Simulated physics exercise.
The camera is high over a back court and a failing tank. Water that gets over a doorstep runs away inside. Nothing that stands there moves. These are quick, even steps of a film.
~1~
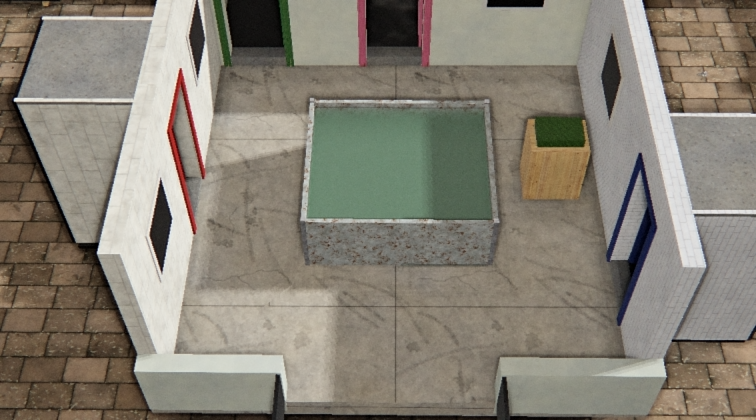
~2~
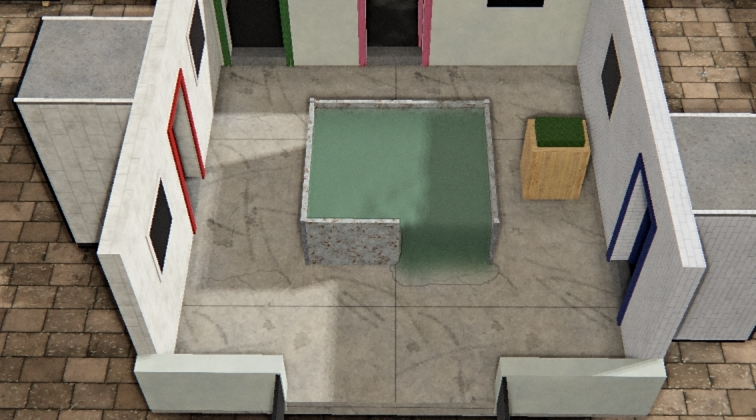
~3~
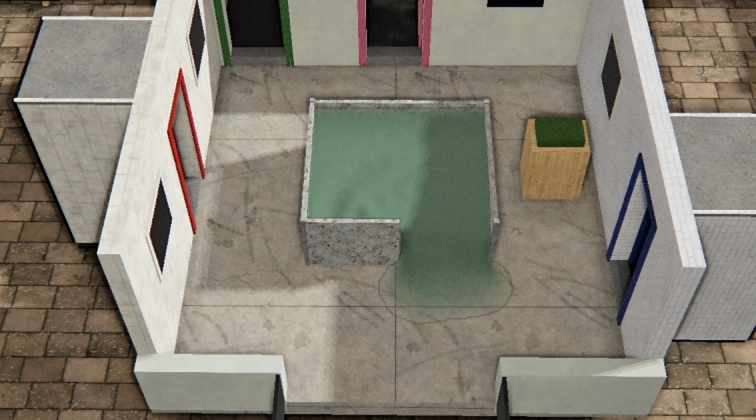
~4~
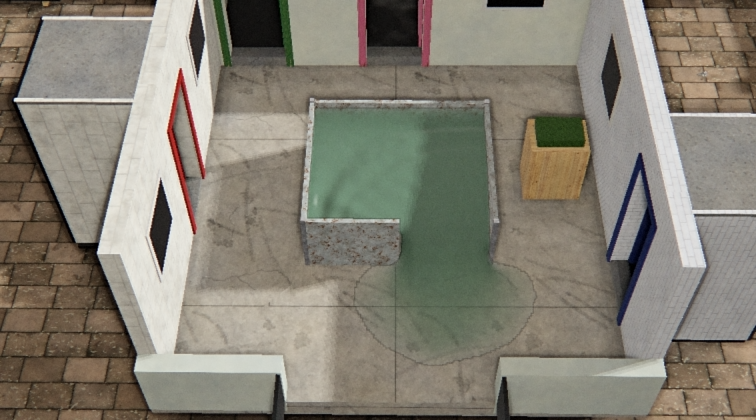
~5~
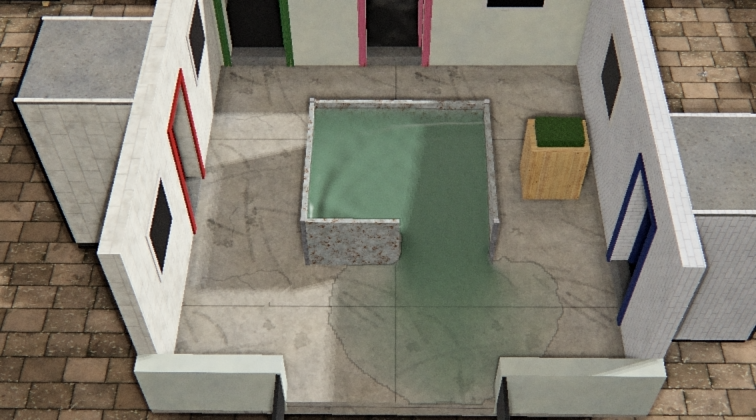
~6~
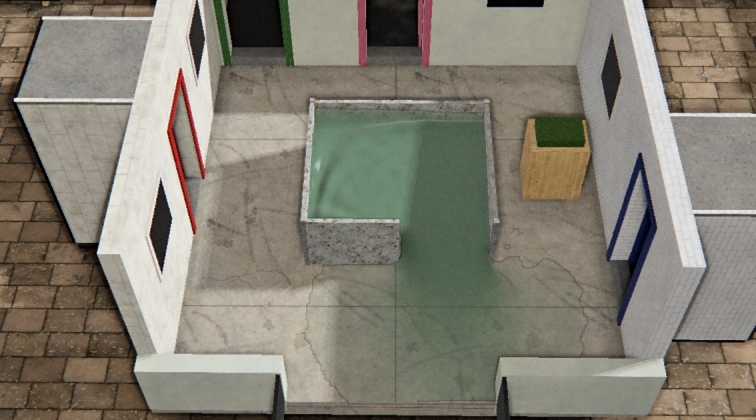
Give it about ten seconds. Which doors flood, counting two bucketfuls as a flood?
The red door admits no more than that; the pink door admits no more than that; the blue door lets in a lot; the green door admits no more than that.
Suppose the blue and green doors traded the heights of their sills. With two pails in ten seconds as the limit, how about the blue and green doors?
The blue door keeps below it, the green door holds.
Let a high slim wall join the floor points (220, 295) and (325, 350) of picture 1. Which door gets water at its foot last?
The door marked red.
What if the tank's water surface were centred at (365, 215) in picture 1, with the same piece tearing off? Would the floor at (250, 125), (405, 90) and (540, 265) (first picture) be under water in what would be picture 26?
One after the other: Dry, no water, covered.
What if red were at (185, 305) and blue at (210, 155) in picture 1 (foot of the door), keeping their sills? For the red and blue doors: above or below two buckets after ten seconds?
The red one stays under, the blue one lets less in.
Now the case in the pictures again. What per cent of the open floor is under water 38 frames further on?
Close to 55 %.
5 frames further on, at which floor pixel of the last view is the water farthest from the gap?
I would point to (213, 384).
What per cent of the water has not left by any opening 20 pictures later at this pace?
Close to 68 %.
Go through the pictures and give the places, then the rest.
In the first picture, still water in the tank at (399, 162).
In the second picture, the front is at (495, 267), out from the gap at (444, 250).
In the third picture, the front is at (497, 304), out from the gap at (444, 251).
In the fourth picture, the front is at a hidden place, out from the gap at (444, 252).
In the fifth picture, water pours out at (444, 252) and has run to a hidden place.
In the sixth picture, the front is at a hidden place, out from the gap at (444, 251).
A moment on, water covers 25 % of the floor; the red door not reached, the pink door not reached, the blue door wet at the sill, nothing in, the green door not reached.
Next, water covers 30 % of the floor; the red door not reached, the pink door not reached, the blue door under two buckets in, the green door not reached.
Then, water covers 45 % of the floor; the red door not reached, the pink door not reached, the blue door over two buckets in, the green door not reached.
Later, water covers 55 % of the floor; the red door not reached, the pink door wet at the sill, nothing in, the blue door over two buckets in, the green door not reached.
In the end, water covers 75 % of the floor; the red door wet at the sill, nothing in, the pink door wet at the sill, nothing in, the blue door far over two buckets in, the green door wet at the sill, nothing in.
